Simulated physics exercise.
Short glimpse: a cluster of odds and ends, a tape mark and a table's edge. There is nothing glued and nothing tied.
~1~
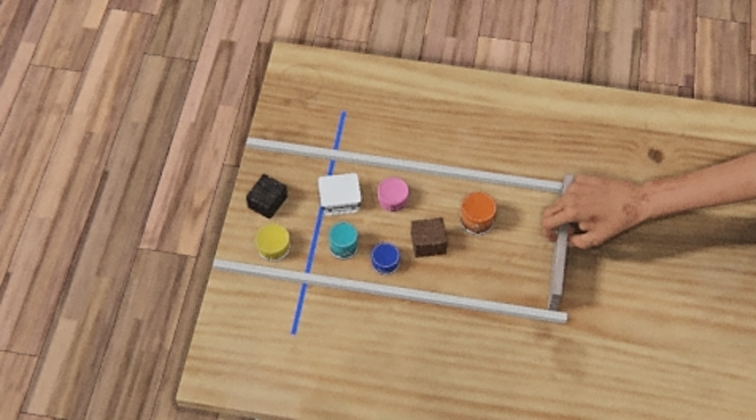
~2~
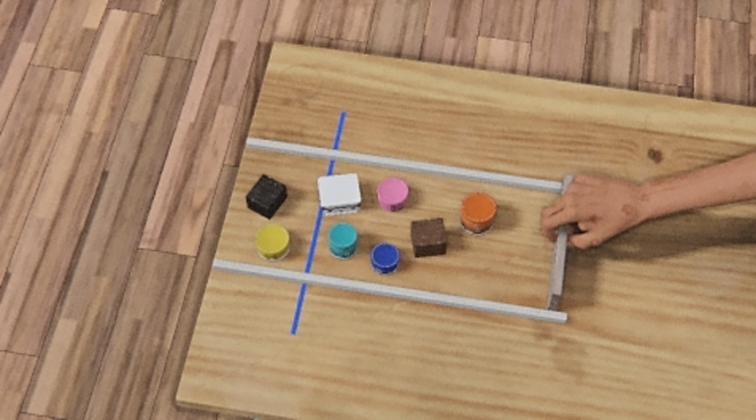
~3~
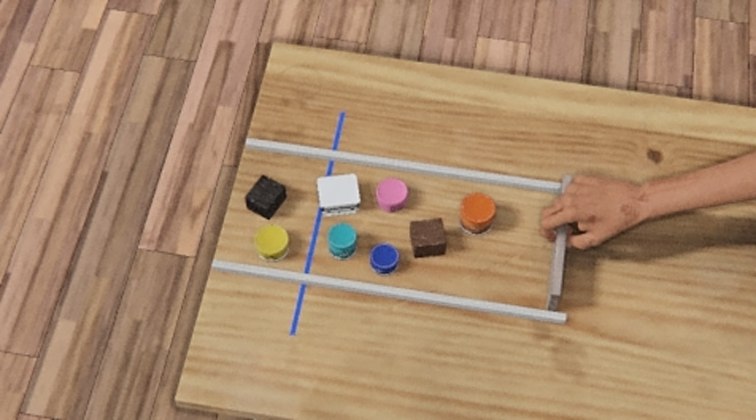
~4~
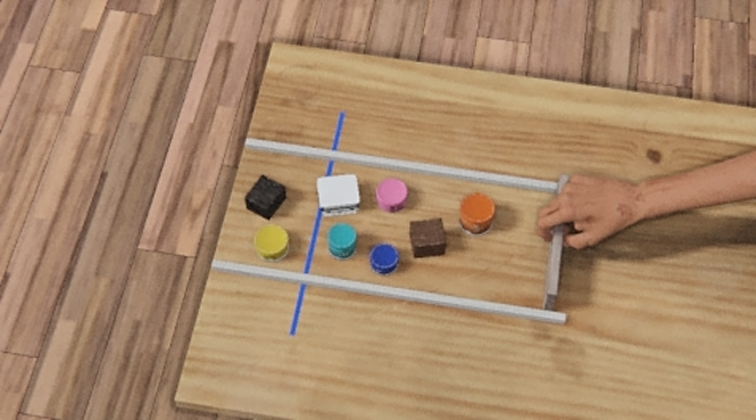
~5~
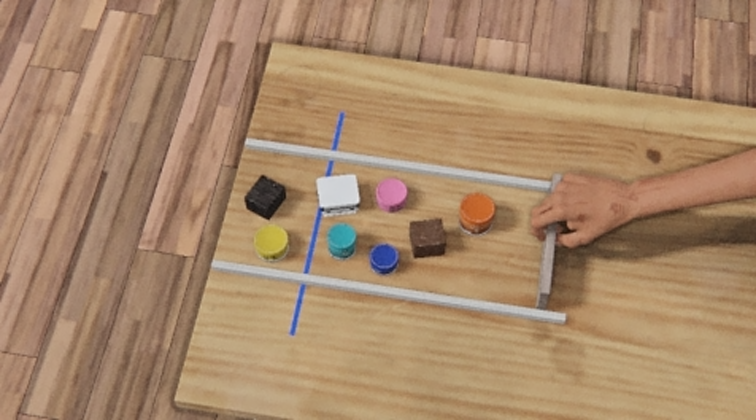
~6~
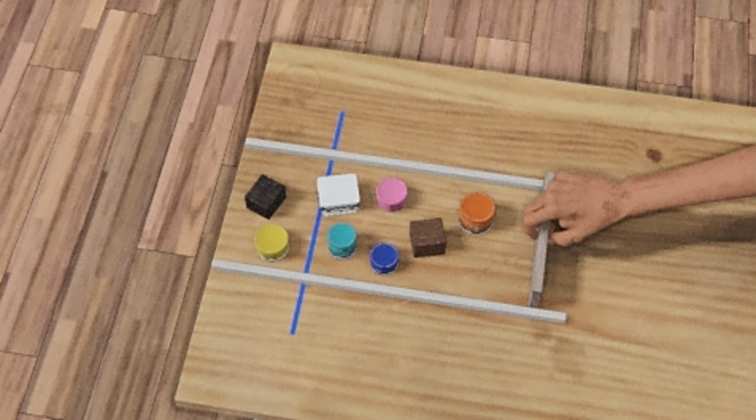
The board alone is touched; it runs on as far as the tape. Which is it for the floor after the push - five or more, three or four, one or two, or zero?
For the floor it is zero.
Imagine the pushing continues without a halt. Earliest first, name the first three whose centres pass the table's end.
Sequence: Black block, yellow pot, white case.
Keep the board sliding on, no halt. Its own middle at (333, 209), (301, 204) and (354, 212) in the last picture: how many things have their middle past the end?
0; 1; 0.
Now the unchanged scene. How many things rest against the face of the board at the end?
Counting them up gives 4.
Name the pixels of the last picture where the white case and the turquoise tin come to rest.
The first ends close to (271, 186), the second close to (271, 234).
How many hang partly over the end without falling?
Overhanging: 1.
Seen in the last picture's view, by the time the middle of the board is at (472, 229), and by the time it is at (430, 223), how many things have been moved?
1 and 3.
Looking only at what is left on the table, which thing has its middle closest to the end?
It's the black block.
Soon after, none off yet; black block at rest near (266, 197); yellow pot at rest near (272, 243); white case at rest near (338, 195).
After that, none off yet; black block at rest near (266, 197); yellow pot at rest near (272, 243); white case moving near (332, 195).
In the end, the number that fall off is zero.
